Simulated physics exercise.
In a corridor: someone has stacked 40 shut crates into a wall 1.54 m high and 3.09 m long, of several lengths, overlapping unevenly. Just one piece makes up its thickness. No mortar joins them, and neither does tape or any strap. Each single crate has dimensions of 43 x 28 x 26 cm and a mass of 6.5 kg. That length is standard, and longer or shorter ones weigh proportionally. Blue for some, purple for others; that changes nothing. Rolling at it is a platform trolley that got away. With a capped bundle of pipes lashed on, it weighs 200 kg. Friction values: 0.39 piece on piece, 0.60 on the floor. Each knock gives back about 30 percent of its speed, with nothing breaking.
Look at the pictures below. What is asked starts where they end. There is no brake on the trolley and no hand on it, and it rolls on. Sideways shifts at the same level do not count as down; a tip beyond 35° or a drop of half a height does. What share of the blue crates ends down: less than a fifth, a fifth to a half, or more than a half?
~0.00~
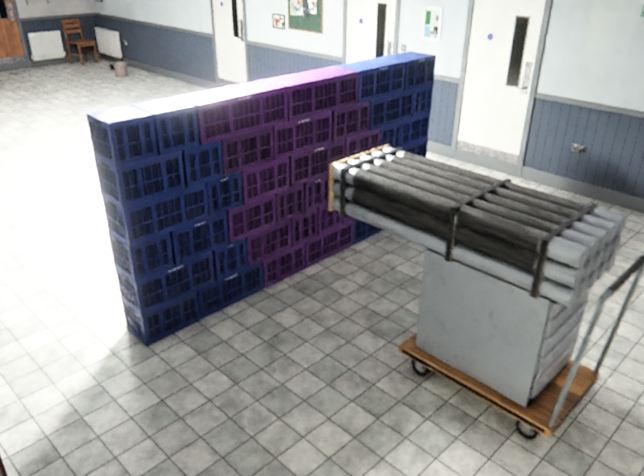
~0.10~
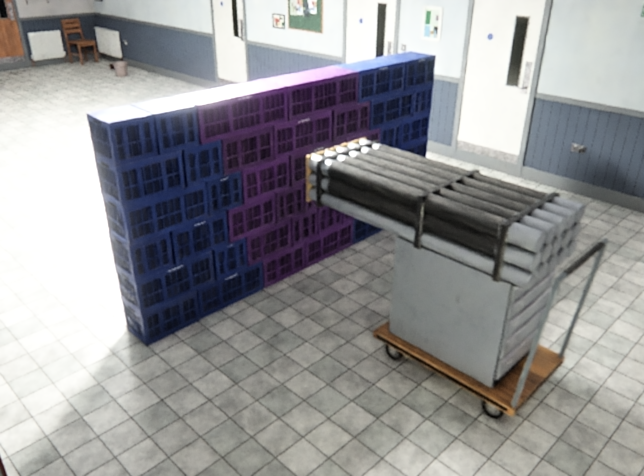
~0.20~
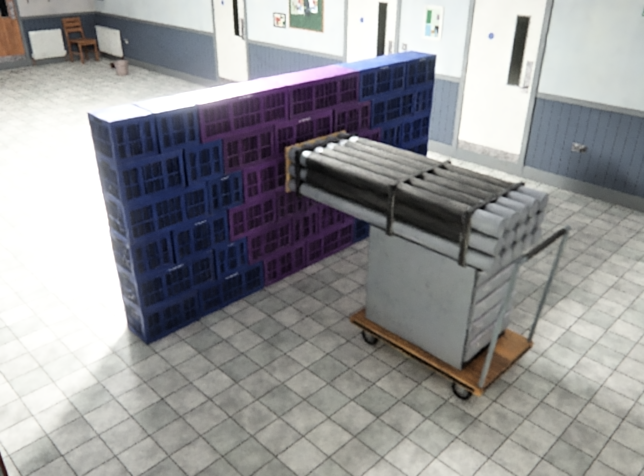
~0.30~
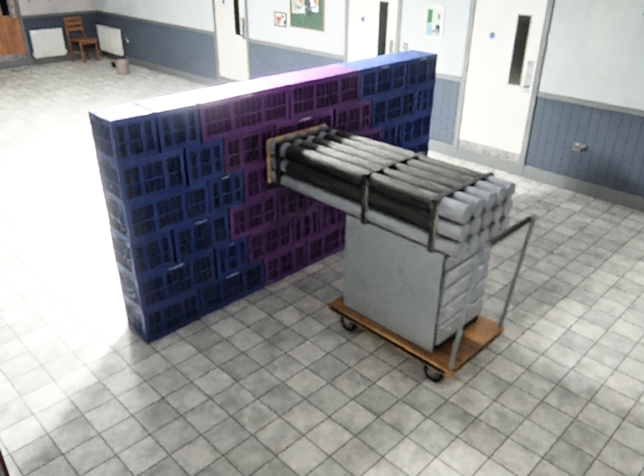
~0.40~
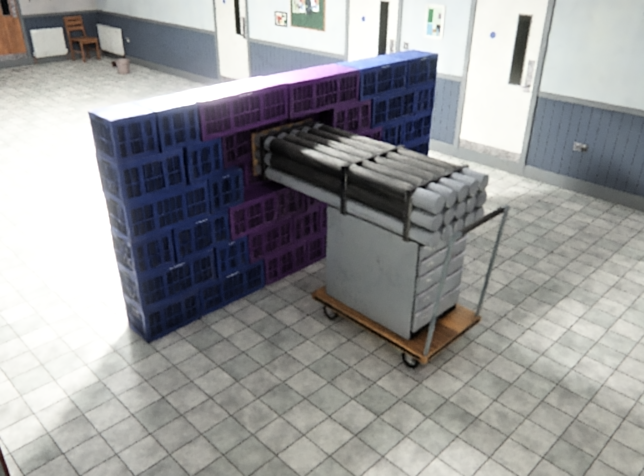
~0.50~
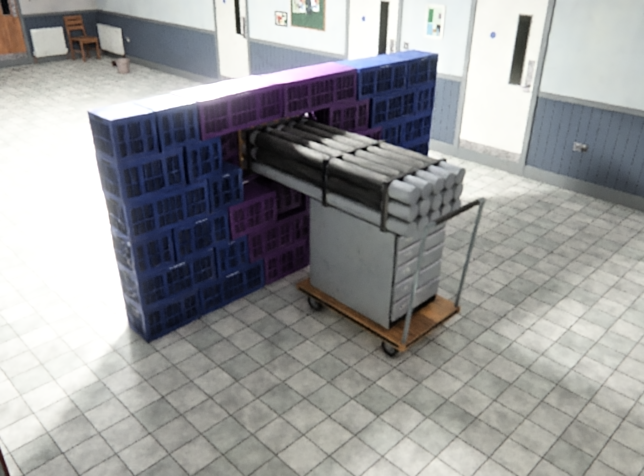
The share is less than a fifth.
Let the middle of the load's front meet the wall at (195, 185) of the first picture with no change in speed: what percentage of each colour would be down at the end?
The blue ones would be 30 per cent down and the purple ones 10 per cent.
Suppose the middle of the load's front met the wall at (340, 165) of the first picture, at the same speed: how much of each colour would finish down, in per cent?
In that case, blue 0 and purple 20 in a hundred end down.
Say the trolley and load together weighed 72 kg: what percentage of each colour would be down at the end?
Share down - blue: 0; purple: 40 (per cent).
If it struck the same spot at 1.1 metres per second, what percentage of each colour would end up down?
Down at the end: Blue 0 per cent, purple 40 per cent.
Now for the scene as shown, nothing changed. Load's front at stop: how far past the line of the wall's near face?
100 cm beyond.
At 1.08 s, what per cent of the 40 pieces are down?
By then, 10 per cent.
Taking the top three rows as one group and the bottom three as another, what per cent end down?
Top 20 per cent versus bottom 0 per cent.
By 0.78 s, load 72 cm past the wall's line, still rolling; none of the 22 blue crates down (3 of 40 in all colours); top blue crate unmoved; top purple crate tilted 11°.
By 1.08 s, load 94 cm past the wall's line, still rolling; none of the 22 blue crates down (5 of 40 in all colours); top blue crate unmoved; top purple crate tilted 10°.
When it is over (2.3 s), load 98 cm past the wall's line, stopped; none of the 22 blue crates down (5 of 40 in all colours); top blue crate unmoved; top purple crate tilted 10°. That is 0 per cent. In pixels of the last frame, middles, top blue crate near (412, 69), top purple crate near (291, 86).
